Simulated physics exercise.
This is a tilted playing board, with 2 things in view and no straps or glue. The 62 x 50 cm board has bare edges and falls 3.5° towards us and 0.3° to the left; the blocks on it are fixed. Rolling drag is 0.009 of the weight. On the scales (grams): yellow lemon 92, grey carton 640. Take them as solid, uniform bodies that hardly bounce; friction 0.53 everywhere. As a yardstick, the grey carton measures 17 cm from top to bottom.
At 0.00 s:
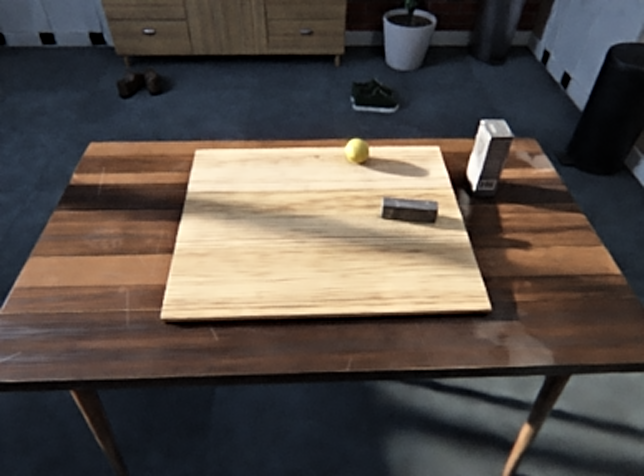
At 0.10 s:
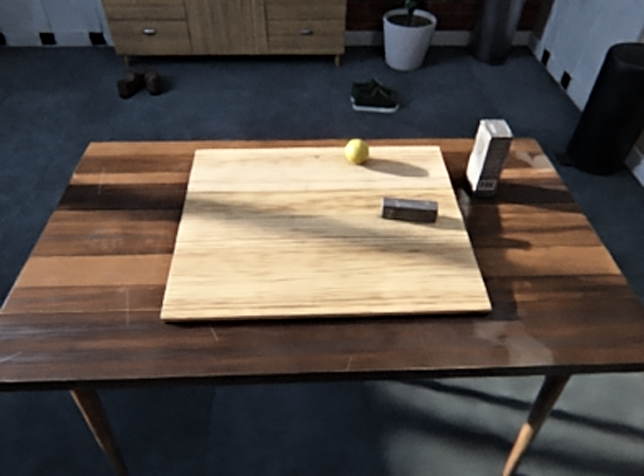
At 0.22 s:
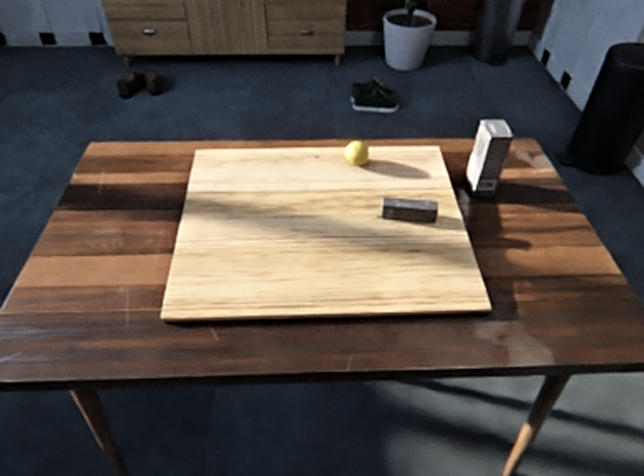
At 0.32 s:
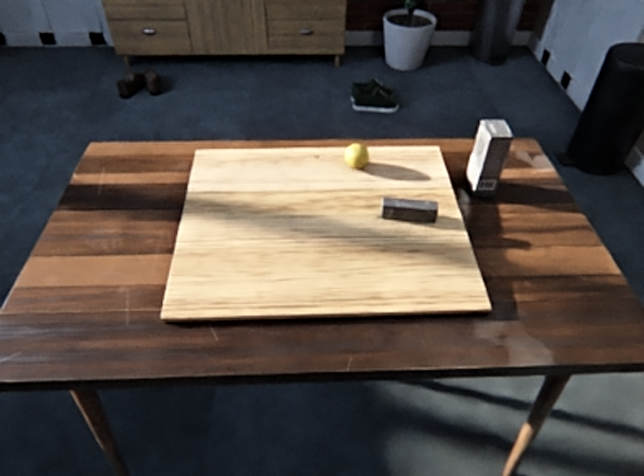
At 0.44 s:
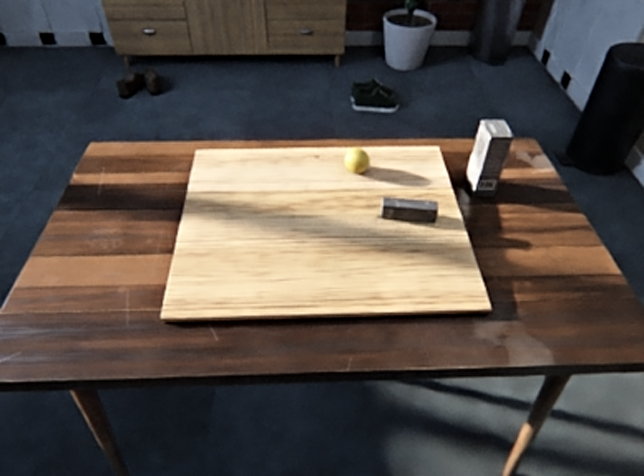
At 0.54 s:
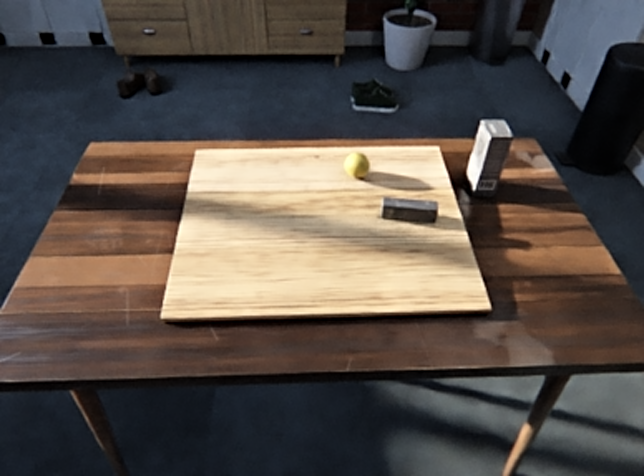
At the start, a small yellow ball-shaped object rests near the far edge of a pale wooden board on a dark table, with a small grey box to its right. The yellow object then creeps slightly towards the viewer, moving only a short way, while the grey box stays still.
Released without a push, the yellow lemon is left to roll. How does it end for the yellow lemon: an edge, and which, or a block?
The answer: Near edge.
After 1.04 s, 25 cm of board to the near edge; yellow lemon near (358, 208).
After 1.54 s, 1 cm of board to the near edge; yellow lemon near (359, 298).
After 1.94 s, it has gone over the near edge; yellow lemon near (353, 464).
By the end (2.0 s), it has gone over the near edge; grey carton in place, give or take 8 cm.
